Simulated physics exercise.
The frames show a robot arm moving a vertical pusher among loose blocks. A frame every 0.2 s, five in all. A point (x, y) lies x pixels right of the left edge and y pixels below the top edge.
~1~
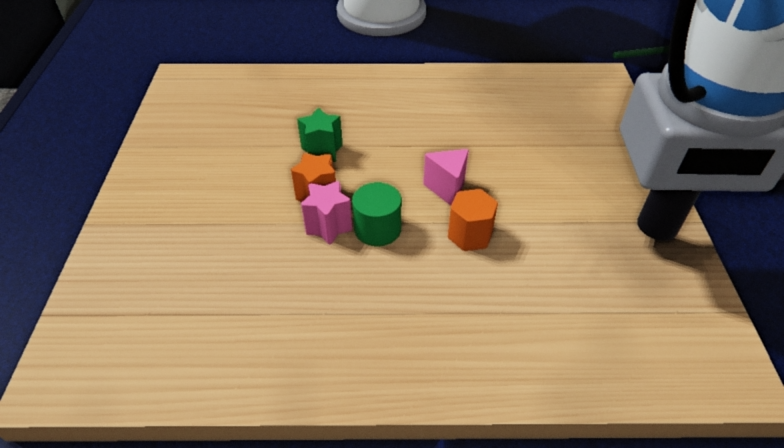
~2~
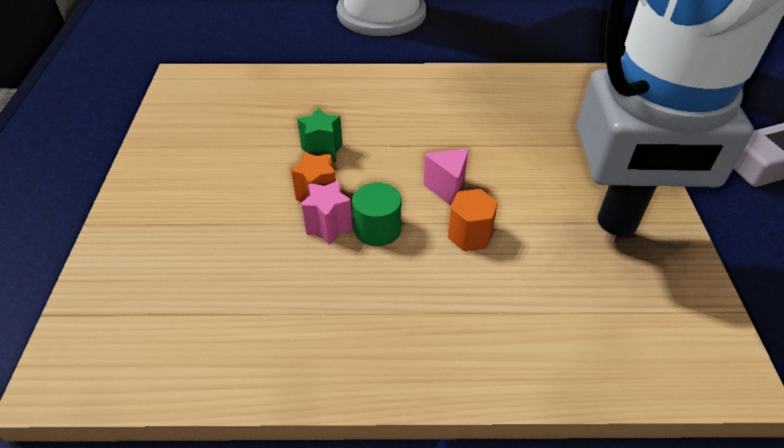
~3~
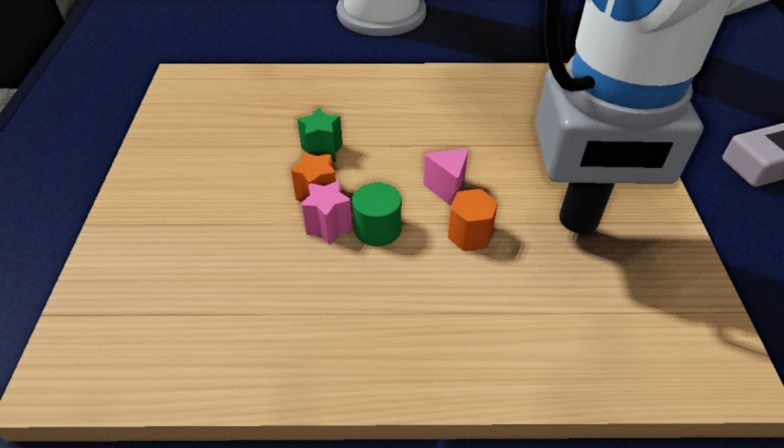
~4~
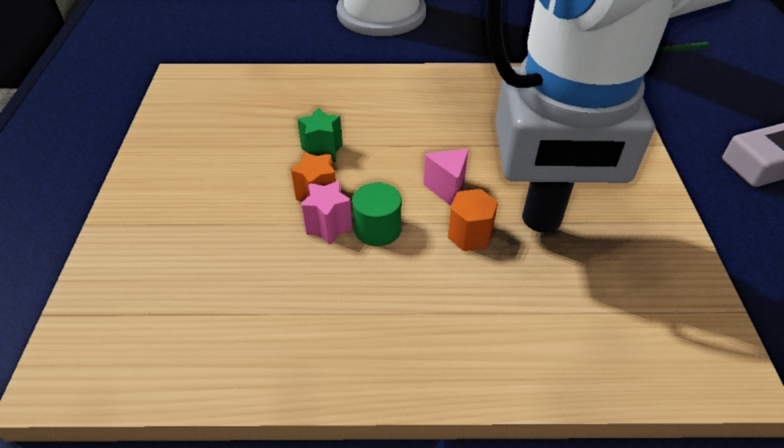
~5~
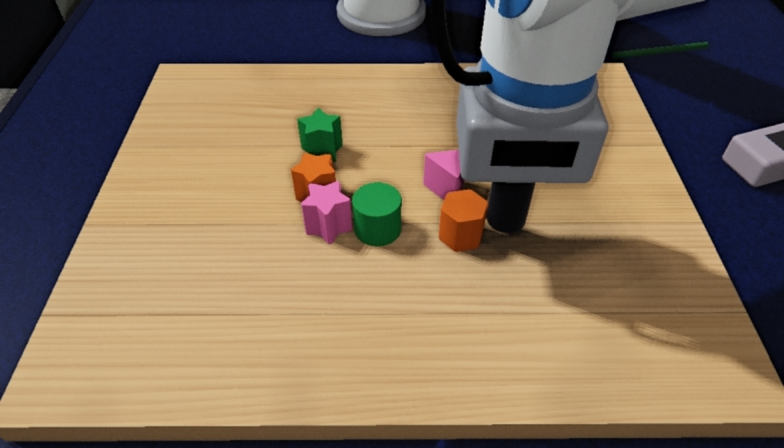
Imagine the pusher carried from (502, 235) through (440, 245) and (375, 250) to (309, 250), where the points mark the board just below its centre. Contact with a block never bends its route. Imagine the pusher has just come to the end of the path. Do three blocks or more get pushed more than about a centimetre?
The answer is yes.
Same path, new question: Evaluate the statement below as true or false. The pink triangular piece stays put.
The claim holds.
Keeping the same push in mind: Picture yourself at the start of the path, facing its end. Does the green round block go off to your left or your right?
Rightward.
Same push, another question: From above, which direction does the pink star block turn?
It spins against the clock.
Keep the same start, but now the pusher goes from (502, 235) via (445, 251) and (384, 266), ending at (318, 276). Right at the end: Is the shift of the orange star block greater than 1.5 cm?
No, that is not what happens.
On the path given first. One third of the way, pusher (441, 229); pink star block (308, 193), turned 15° anticlockwise; green round block (357, 197); orange hexagonal block (397, 214).
Two thirds of the way, pusher (373, 234); orange star block (304, 161), turned 55° clockwise; pink star block (284, 187), turned 30° anticlockwise; green round block (324, 195); orange hexagonal block (331, 230), turned 35° anticlockwise.
At the end, pusher (306, 235); orange star block (303, 157), turned 55° clockwise; pink star block (263, 178), turned 25° anticlockwise; green round block (300, 188); pink triangular piece in place; orange hexagonal block (267, 244), turned 80° anticlockwise.
